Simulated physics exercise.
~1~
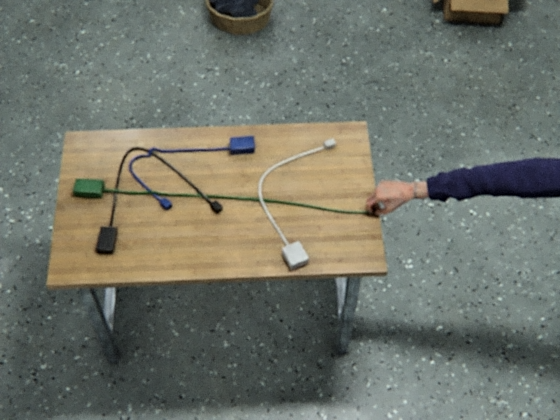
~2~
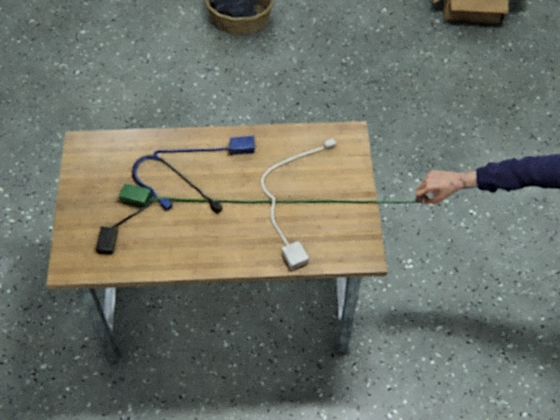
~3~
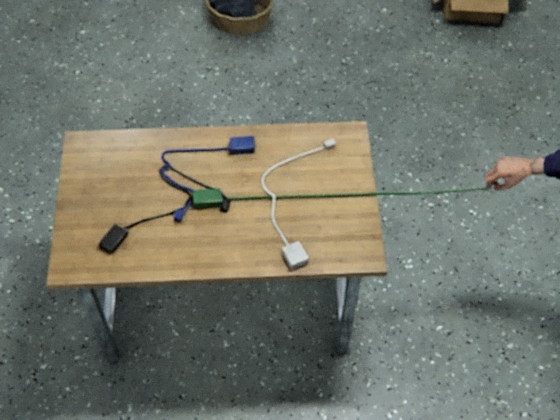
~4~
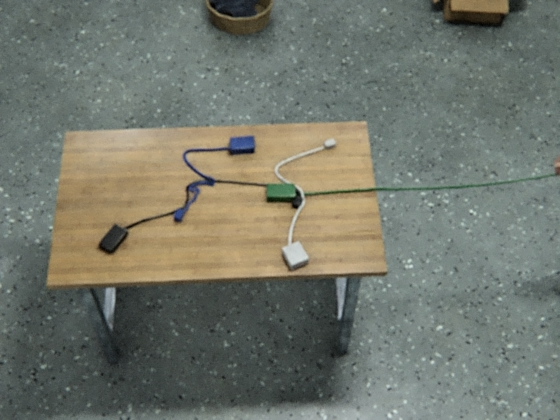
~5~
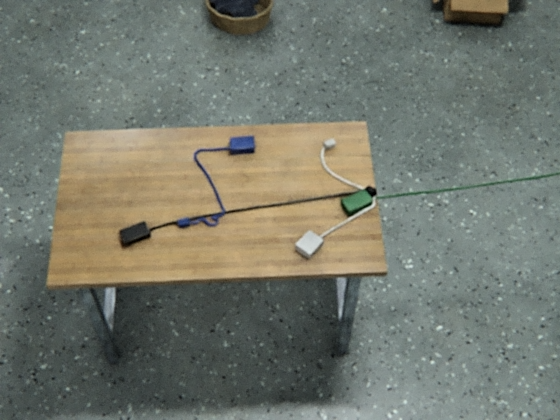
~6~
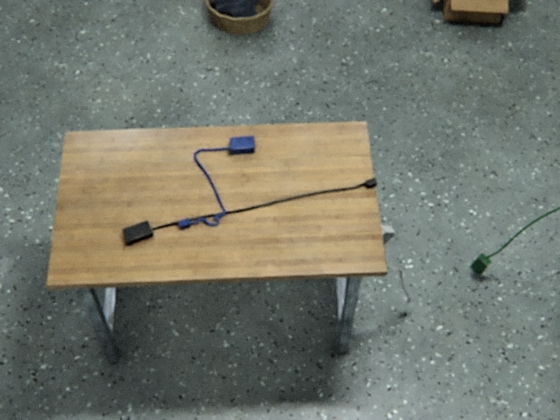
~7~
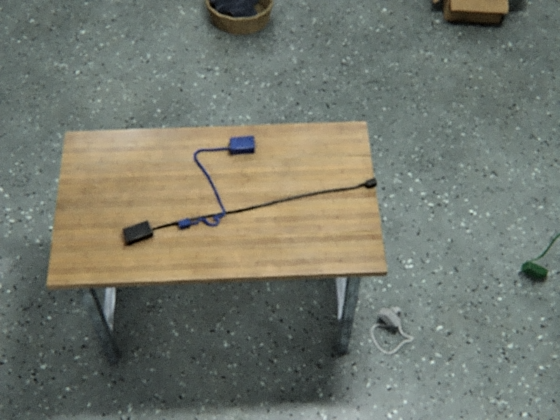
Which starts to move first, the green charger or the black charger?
The green charger starts to move first, sliding right as its lead is pulled, and the black charger shifts only later.
